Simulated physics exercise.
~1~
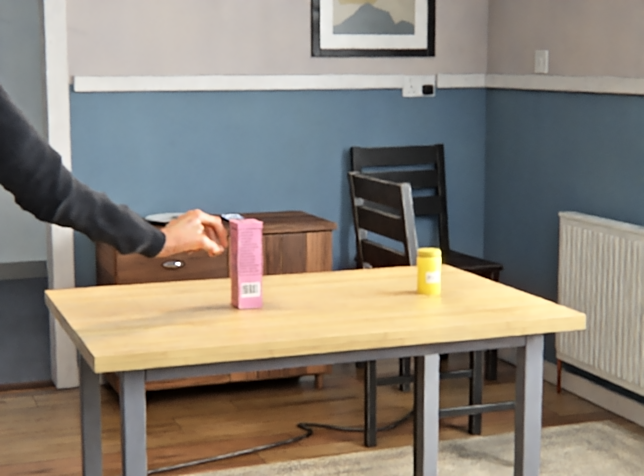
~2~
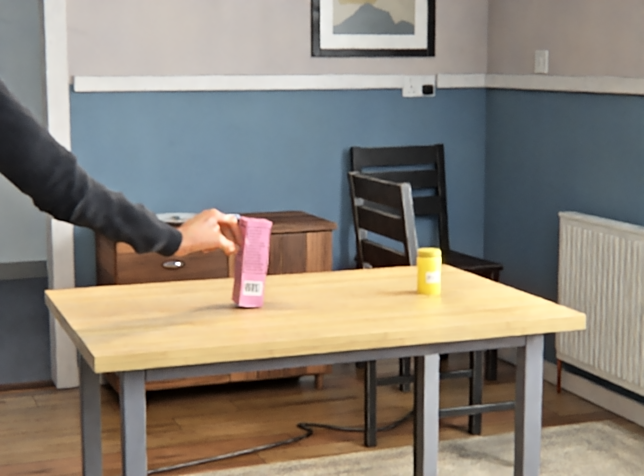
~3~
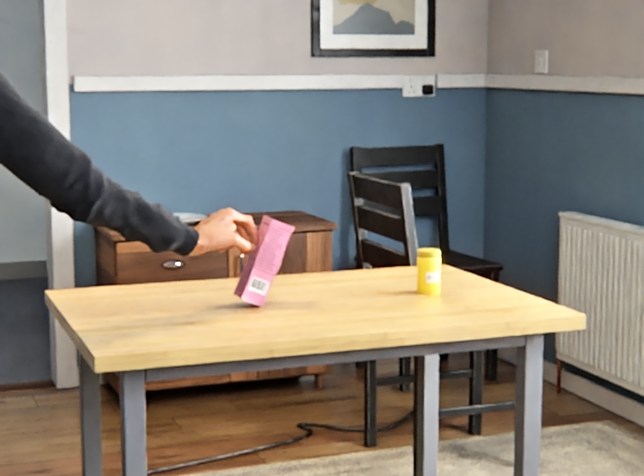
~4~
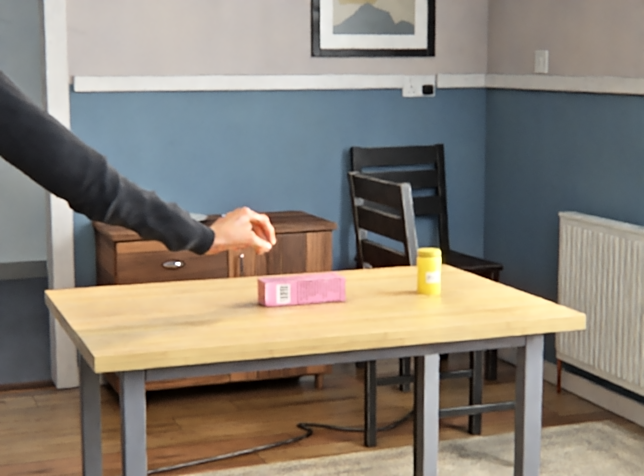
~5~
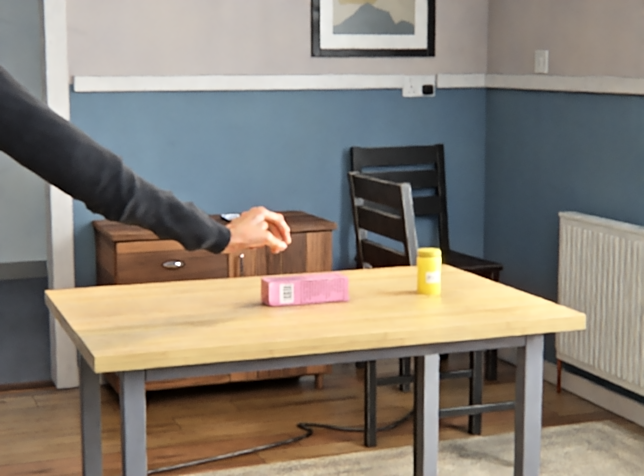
A hand pushes an upright pink carton, tipping it rightward onto its side near a yellow container.
